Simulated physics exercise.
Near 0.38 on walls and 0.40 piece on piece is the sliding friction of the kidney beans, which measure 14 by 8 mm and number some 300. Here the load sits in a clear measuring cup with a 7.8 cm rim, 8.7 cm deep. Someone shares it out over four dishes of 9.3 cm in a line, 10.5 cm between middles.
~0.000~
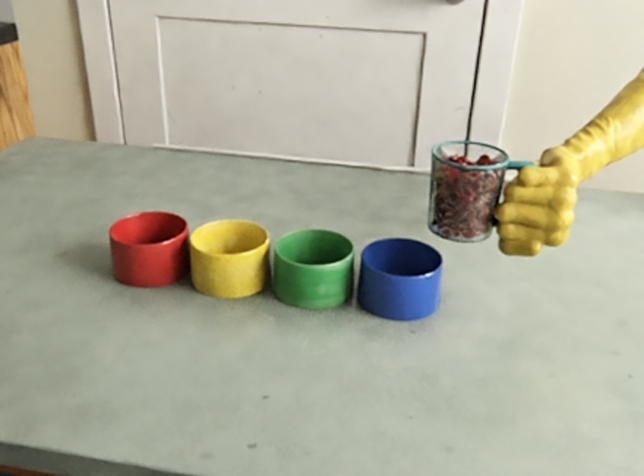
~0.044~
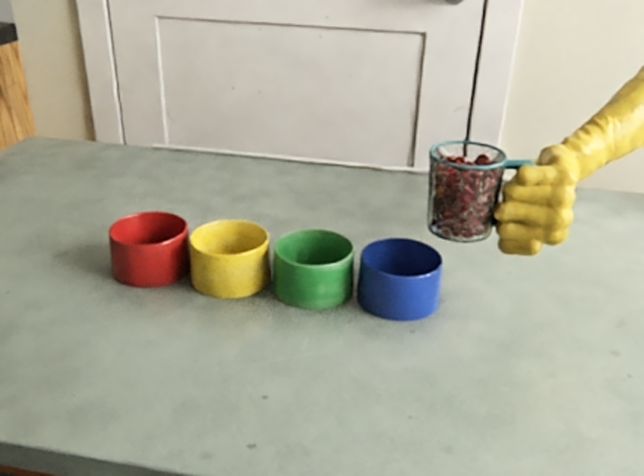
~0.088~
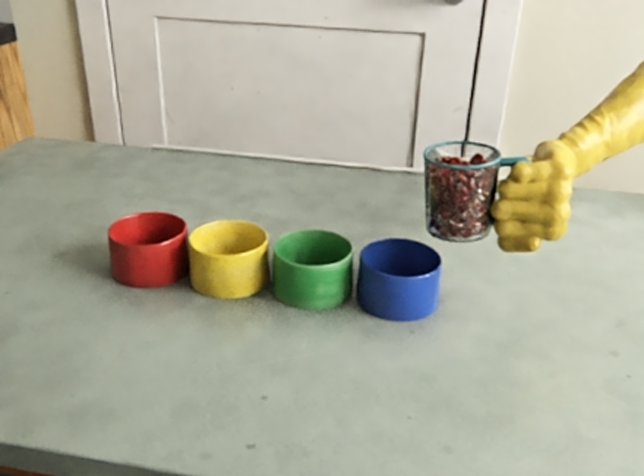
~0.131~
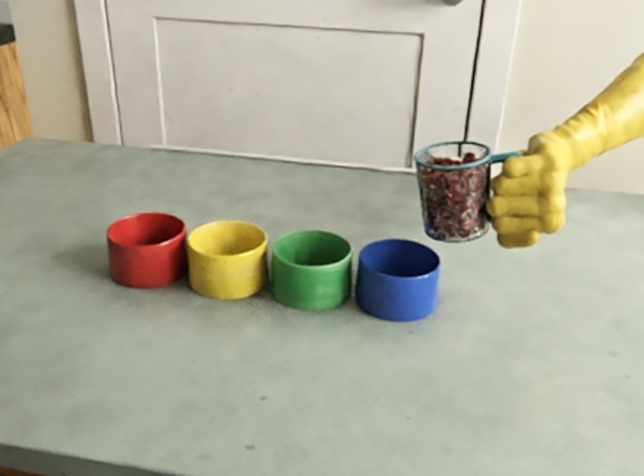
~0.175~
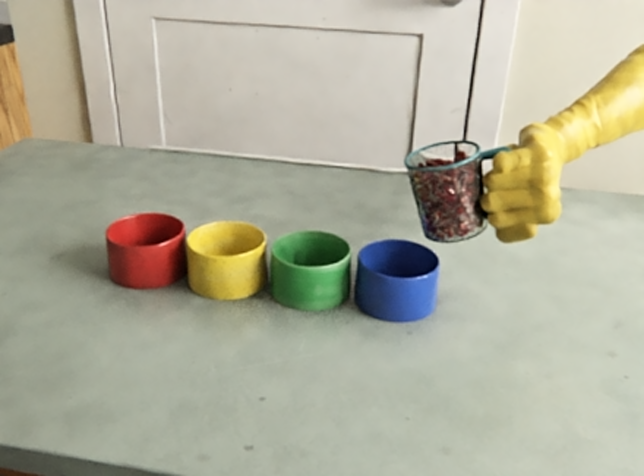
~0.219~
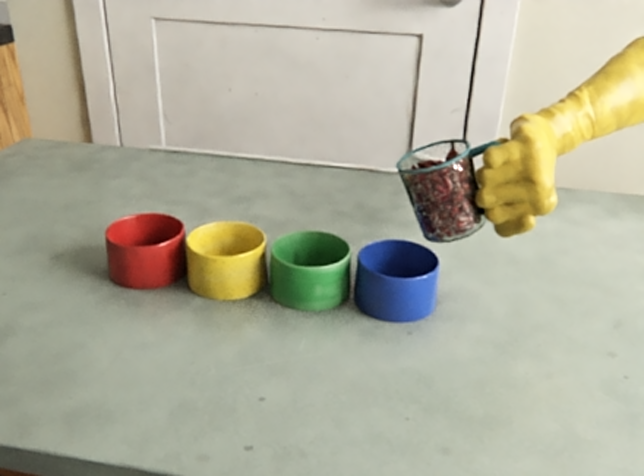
In the video, a yellow hand holds a clear cup of dark red pieces above a table with red, yellow, green and blue dishes in a row, then moves it slightly left while tilting it toward the blue dish.
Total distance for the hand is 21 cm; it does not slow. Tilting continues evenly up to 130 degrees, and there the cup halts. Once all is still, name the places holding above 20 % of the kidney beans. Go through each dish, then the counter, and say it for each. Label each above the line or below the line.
Red: Below the line; blue: Below the line; green: Above the line; yellow: Below the line; counter: Below the line.
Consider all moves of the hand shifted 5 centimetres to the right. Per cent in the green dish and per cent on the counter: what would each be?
Green: 30; counter: 40.
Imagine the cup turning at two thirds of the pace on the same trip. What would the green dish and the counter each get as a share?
The green dish would get 50 and the counter 30.
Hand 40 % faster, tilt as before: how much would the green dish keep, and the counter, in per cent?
Shares - green 50, counter 30.
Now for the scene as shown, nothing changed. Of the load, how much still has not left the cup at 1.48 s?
Roughly 0 %.
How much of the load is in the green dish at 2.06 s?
About 100 per cent by then.
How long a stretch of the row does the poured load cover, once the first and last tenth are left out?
5 centimetres.
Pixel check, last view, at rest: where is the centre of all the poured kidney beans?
Close to pixel (306, 266).
Then, at 0.98 s, tilt 124 degrees; cup holds 55 %, green 45 %.
Then, at 1.48 s, tilt 130 degrees; cup holds 0 %, green 100 %.
After 2.06 s, tilt 130 degrees; cup holds 0 %, green 100 %.
In the end, at 2.4 s, red 0 %, blue 0 %, green 100 %, yellow 0 %, counter 0 %.
